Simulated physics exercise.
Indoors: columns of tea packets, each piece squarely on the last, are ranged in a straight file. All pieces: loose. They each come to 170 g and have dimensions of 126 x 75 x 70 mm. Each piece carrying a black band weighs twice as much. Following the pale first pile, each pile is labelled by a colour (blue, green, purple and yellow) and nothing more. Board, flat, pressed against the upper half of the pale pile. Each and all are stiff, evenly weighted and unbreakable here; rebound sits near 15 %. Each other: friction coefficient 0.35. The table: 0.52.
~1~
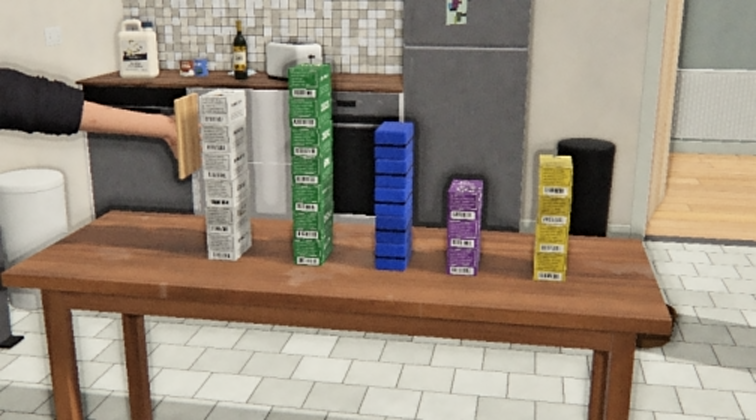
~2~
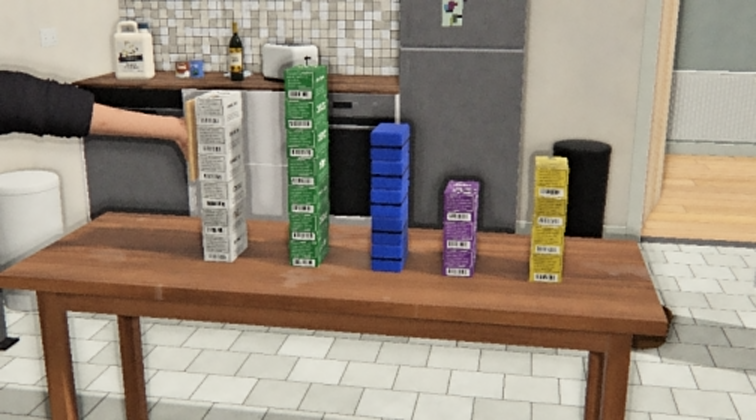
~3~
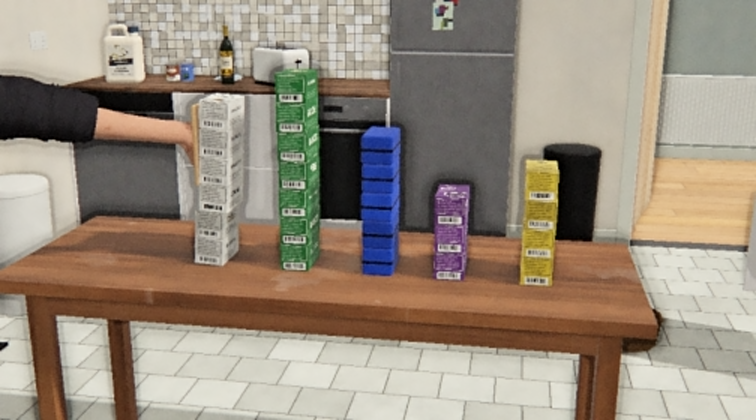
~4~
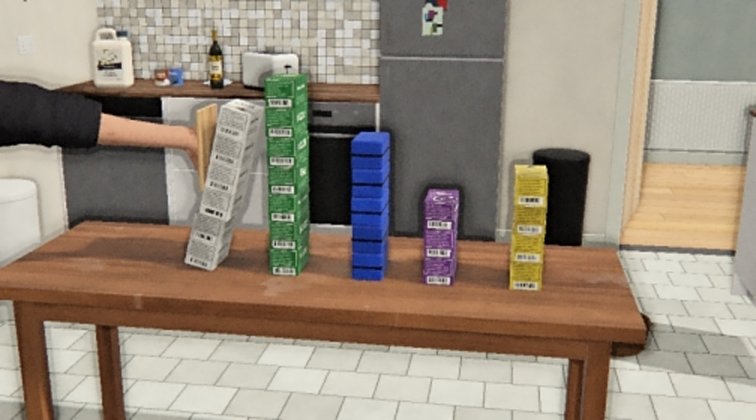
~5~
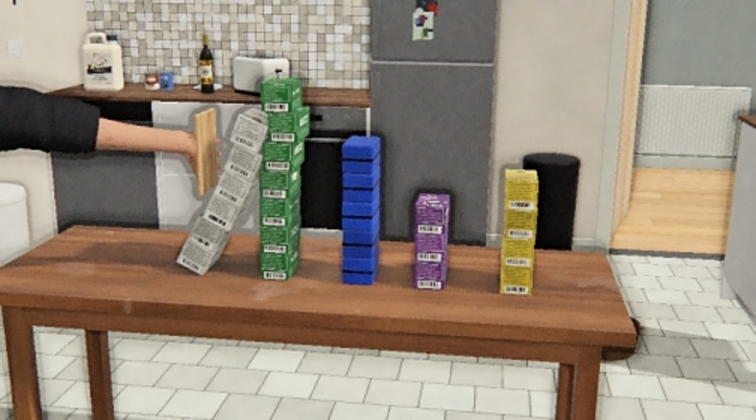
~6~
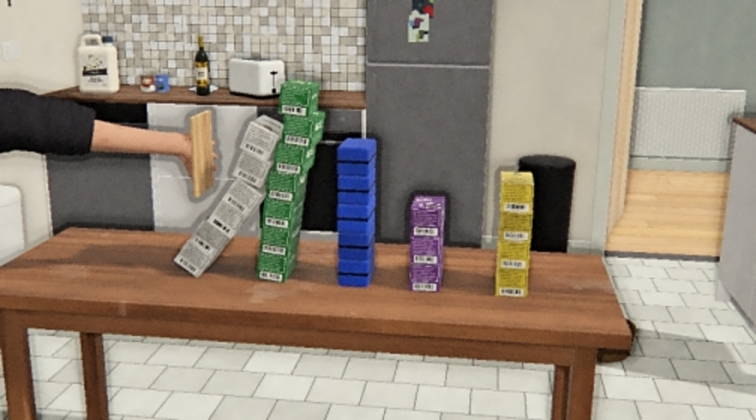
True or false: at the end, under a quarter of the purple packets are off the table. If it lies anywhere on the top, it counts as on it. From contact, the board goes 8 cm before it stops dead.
True.
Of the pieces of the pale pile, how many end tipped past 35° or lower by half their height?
Exactly 6 pale pieces do.
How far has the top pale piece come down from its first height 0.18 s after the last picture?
Some 8 centimetres.
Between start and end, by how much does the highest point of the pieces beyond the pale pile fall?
I'd say it's about 27 cm lower than before.
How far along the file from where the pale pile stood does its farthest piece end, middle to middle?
46 cm.
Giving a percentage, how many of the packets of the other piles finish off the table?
20%.
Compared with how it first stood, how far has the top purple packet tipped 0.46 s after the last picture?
Roughly 0 degrees.
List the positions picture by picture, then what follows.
In the first picture (each place is the centre of the face we see best; the camera pans a little), board (178, 129) 56 mm short; top purple packet (463, 206); top green packet (304, 84); the others all in place.
The second picture shows board (189, 131) 17 mm short; top purple packet (459, 208).
The third picture shows board (194, 135) 22 mm in, top of the pale pile leaning 4°; top purple packet (450, 211); the others all in place.
The fourth picture shows board (199, 141) 6 cm in, top of the pale pile leaning 15°; top purple packet (439, 216); the others all in place.
The fifth picture shows board (198, 145) 8 cm in, stopped, top of the pale pile leaning 22°; top purple packet (430, 221); top green packet (276, 98) moved 12 mm; 3 have shifted.
The sixth picture shows board (193, 147) 8 cm in, stopped, top of the pale pile leaning 24°; top purple packet (426, 223); top green packet (295, 101) tilted 7°; steepest lean 7°, the packet at (289, 159); 7 have shifted.
Then, 0.18 s later than the last frame, 6 of the pale pile down; none of the 3 purple packets off the table (0 of 19 in all colours); top purple packet unmoved; top green packet tilted 22°, 24 mm lower.
Then, 0.46 s later than the last frame, 6 of the pale pile down; none of the 3 purple packets off the table (0 of 19 in all colours); top purple packet moved 14 mm; top green packet on its side.
Then, 0.76 s later than the last frame, 6 of the pale pile down; none of the 3 purple packets off the table (0 of 19 in all colours); top purple packet tilted 8°, 6 cm lower; top yellow packet on its side.
Then, 1.34 s later than the last frame, 6 of the pale pile down; none of the 3 purple packets off the table (3 of 19 in all colours); top purple packet tilted 56°, 8 cm lower; top green packet on its side.
When it is over, 6 of the pale pile down; none of the 3 purple packets off the table (4 of 19 in all colours); top purple packet tilted 56°, 8 cm lower; top green packet on its side. That is 0 per cent. In pixels of the last frame, middles, top purple packet near (545, 253).
